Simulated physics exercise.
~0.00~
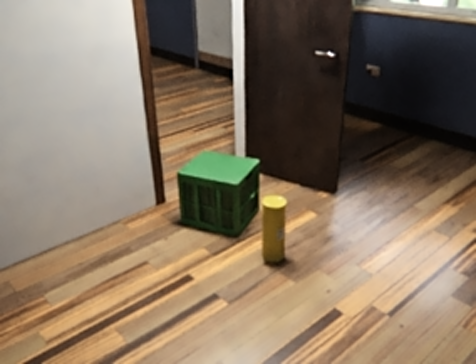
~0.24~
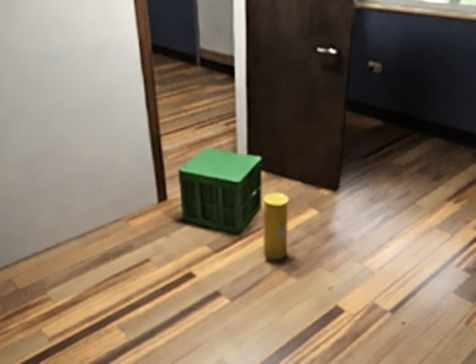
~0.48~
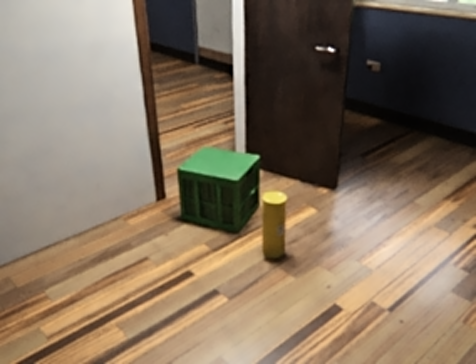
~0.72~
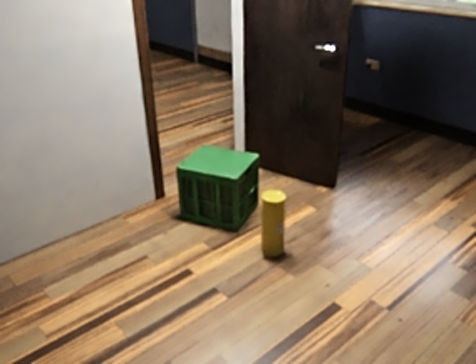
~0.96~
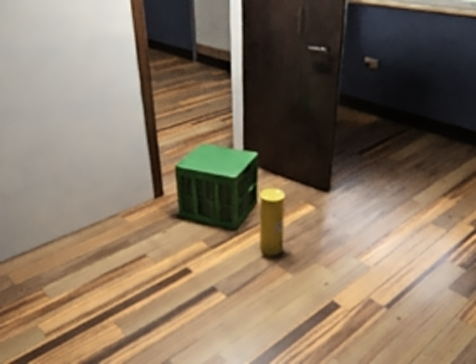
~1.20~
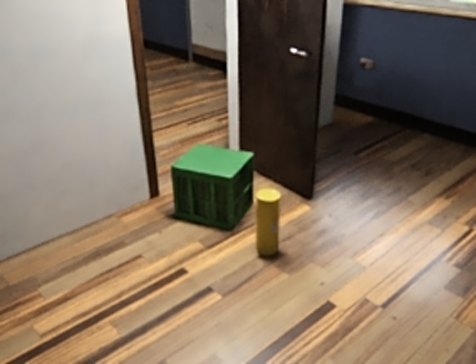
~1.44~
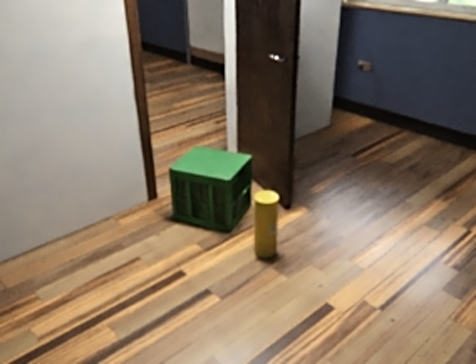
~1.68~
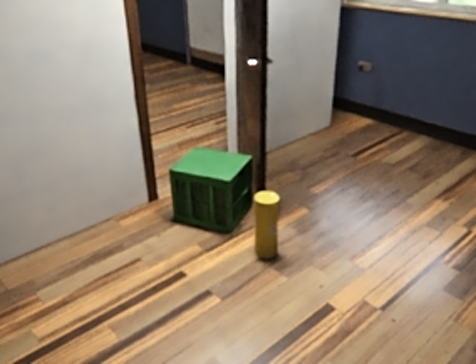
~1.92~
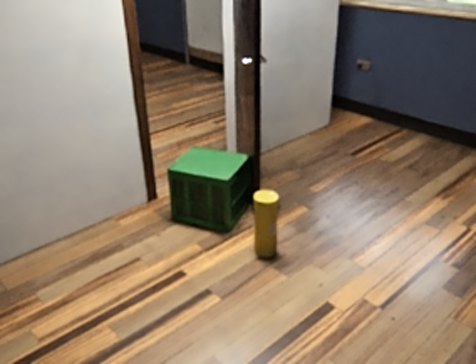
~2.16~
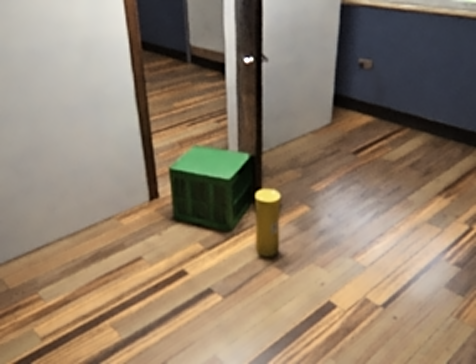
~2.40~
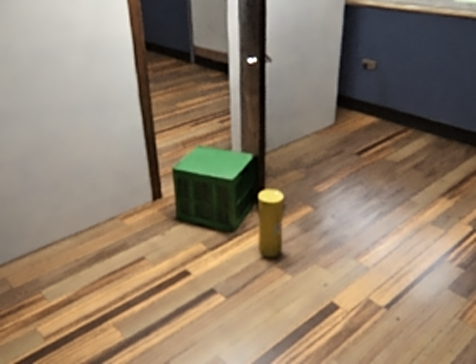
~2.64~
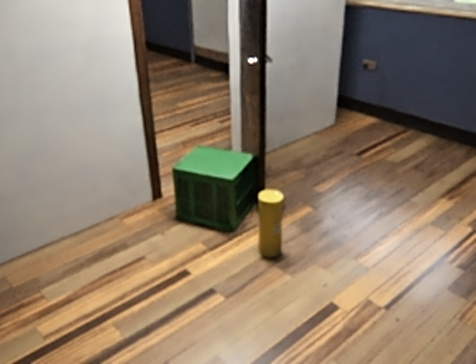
Dark door swinging partway towards its frame and stopping at a green crate, still ajar, with a yellow canister standing nearby.
